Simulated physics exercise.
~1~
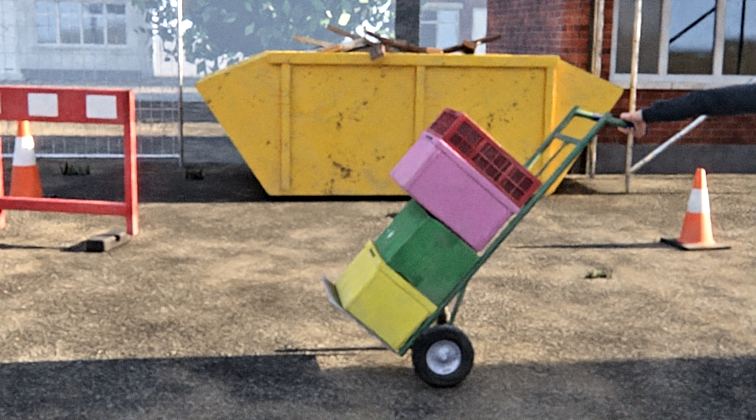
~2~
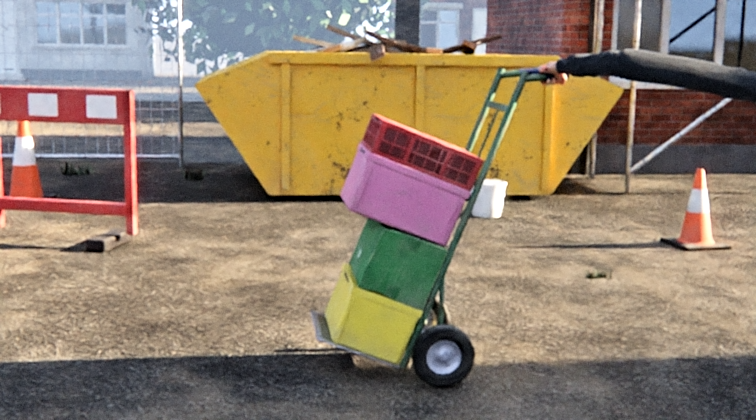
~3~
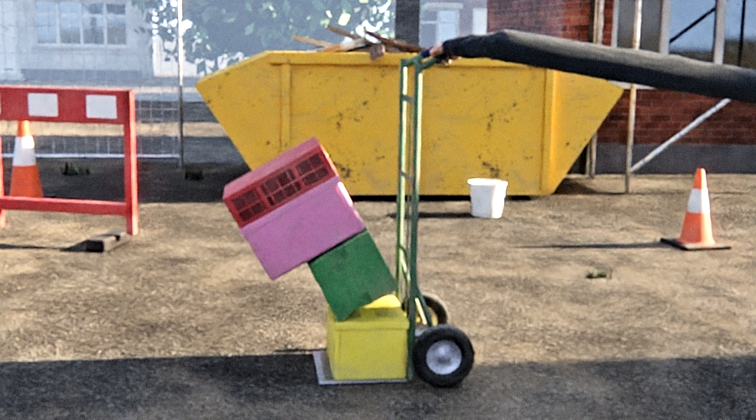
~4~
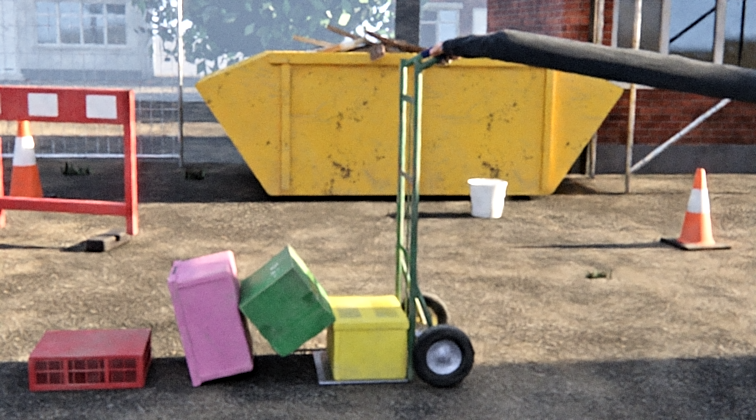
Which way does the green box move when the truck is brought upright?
The green box moves to the left, tipping off the yellow tote and coming to rest tilted beside it.
